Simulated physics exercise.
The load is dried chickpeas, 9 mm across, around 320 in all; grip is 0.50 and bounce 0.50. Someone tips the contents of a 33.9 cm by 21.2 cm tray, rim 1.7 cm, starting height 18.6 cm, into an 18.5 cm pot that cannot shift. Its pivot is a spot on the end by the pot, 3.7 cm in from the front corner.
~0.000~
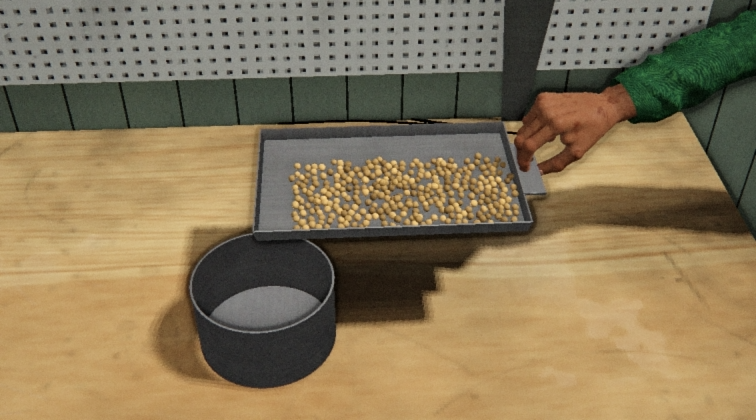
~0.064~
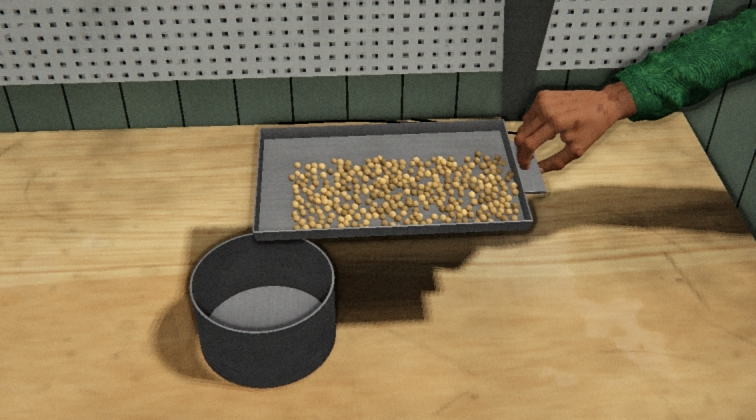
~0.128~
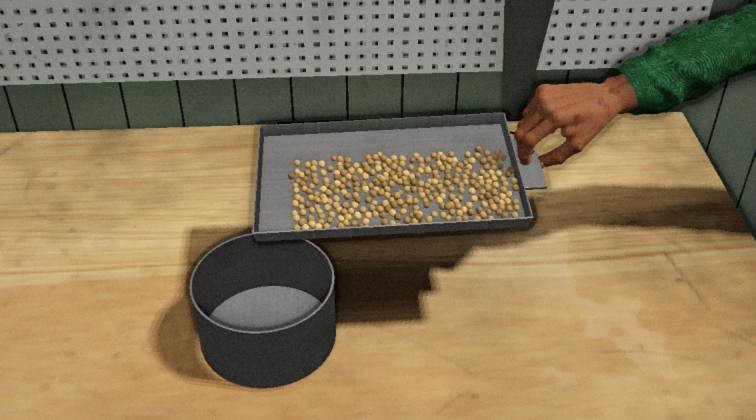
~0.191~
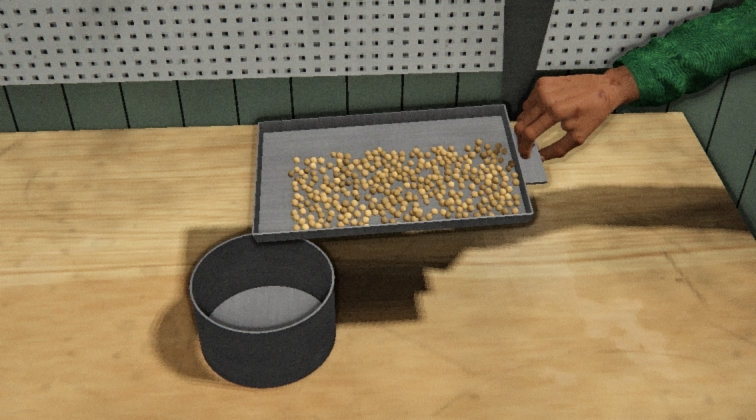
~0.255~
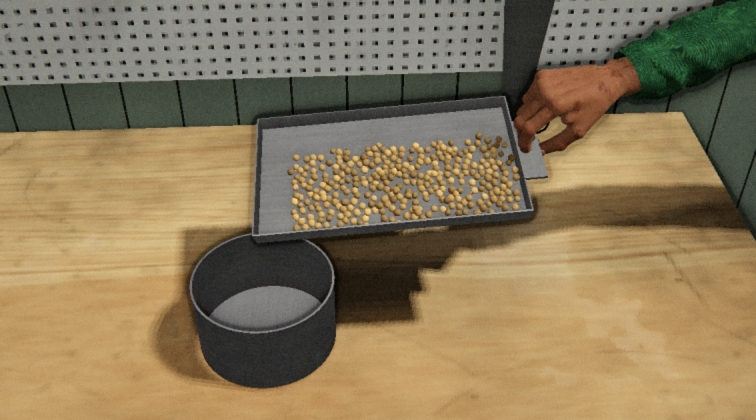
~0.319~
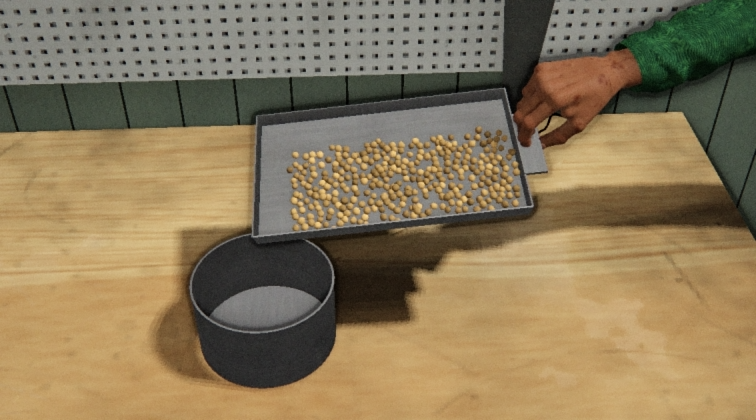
A gray tray of dried chickpeas sat almost level above a wooden table, then its right end, held by a hand in a green sleeve, rose slightly beside a dark round pot.
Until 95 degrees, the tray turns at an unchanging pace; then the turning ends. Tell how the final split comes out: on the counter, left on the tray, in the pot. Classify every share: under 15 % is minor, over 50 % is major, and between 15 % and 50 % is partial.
Counter: Partial, tray: Minor, pot: Major.
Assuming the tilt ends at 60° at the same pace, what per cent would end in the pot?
Around 0 per cent, then.
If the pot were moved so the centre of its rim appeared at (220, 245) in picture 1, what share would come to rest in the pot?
It would come to around 10 percent.
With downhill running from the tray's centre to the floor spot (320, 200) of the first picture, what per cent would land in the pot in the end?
The share would be about 70 percent.
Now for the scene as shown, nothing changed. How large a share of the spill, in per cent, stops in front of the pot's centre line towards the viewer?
About 100 percent of the spill.
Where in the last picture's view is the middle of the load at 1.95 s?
Estimated centre of load: Around (341, 188).
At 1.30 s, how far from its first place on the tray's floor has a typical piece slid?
Around 5 centimetres.
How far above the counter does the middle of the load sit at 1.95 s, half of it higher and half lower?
Around 28 cm up.
After 1.30 s, tilt 50 degrees; the tray holds 100 %, the pot 0 %.
After 1.95 s, tilt 76 degrees; the tray holds 100 %, the pot 0 %.
Then, at 2.64 s, tilt 95 degrees; the tray holds 5 %, the pot 70 %.
By 3.5 s all is still; counter 30 %, tray 0 %, pot 75 %.
